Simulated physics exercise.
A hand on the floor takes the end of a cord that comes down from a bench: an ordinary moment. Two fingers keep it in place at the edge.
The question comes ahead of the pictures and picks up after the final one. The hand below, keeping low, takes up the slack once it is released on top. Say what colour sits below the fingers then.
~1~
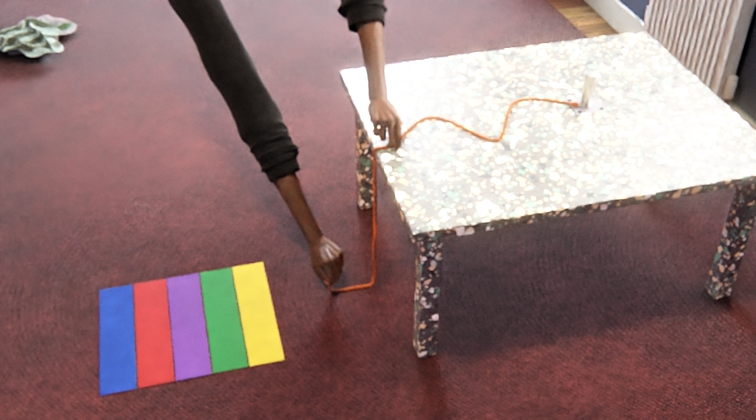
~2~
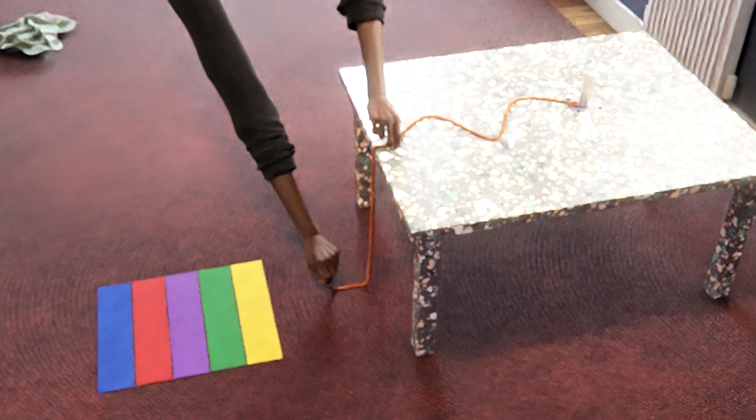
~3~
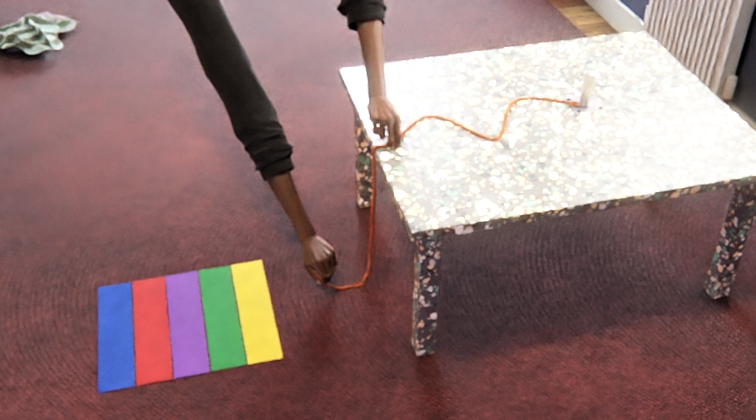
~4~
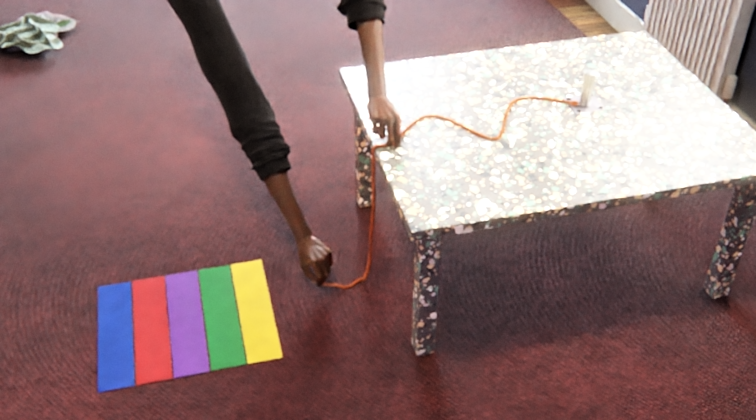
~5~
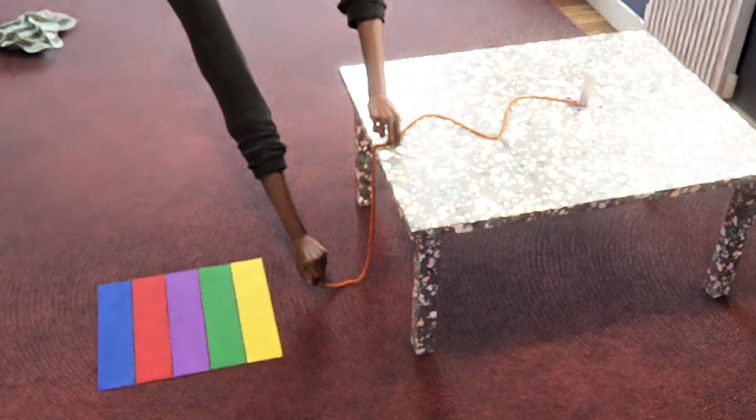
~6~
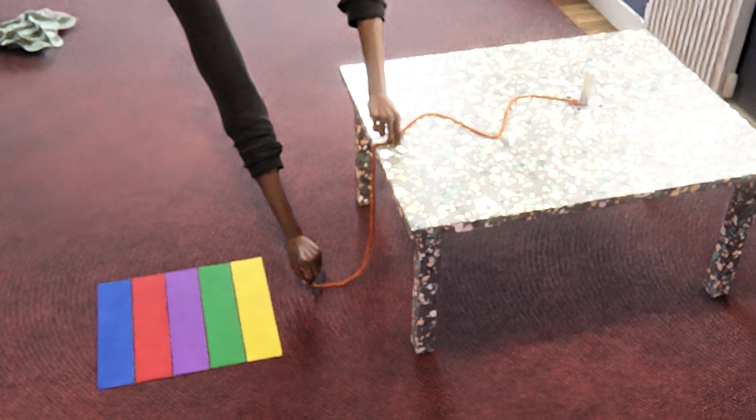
It is blue.
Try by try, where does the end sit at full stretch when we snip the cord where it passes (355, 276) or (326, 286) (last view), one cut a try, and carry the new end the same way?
In turn, (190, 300) for the first and (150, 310) for the second.
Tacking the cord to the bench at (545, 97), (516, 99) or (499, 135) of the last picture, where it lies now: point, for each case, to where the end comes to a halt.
Going through the tries, I'd expect close to (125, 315), (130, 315) and lastly (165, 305).
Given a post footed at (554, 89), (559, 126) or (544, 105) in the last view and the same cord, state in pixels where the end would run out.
You'd get roughly (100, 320), (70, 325) and (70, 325), one for each try.
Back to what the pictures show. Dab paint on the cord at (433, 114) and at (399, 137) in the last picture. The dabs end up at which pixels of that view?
(376, 141) for the first, (330, 174) for the second.
A little later, end near (192, 302); over purple.
Next, end near (145, 310); over red.
When it is tight, end near (118, 315); over blue. Over blue.
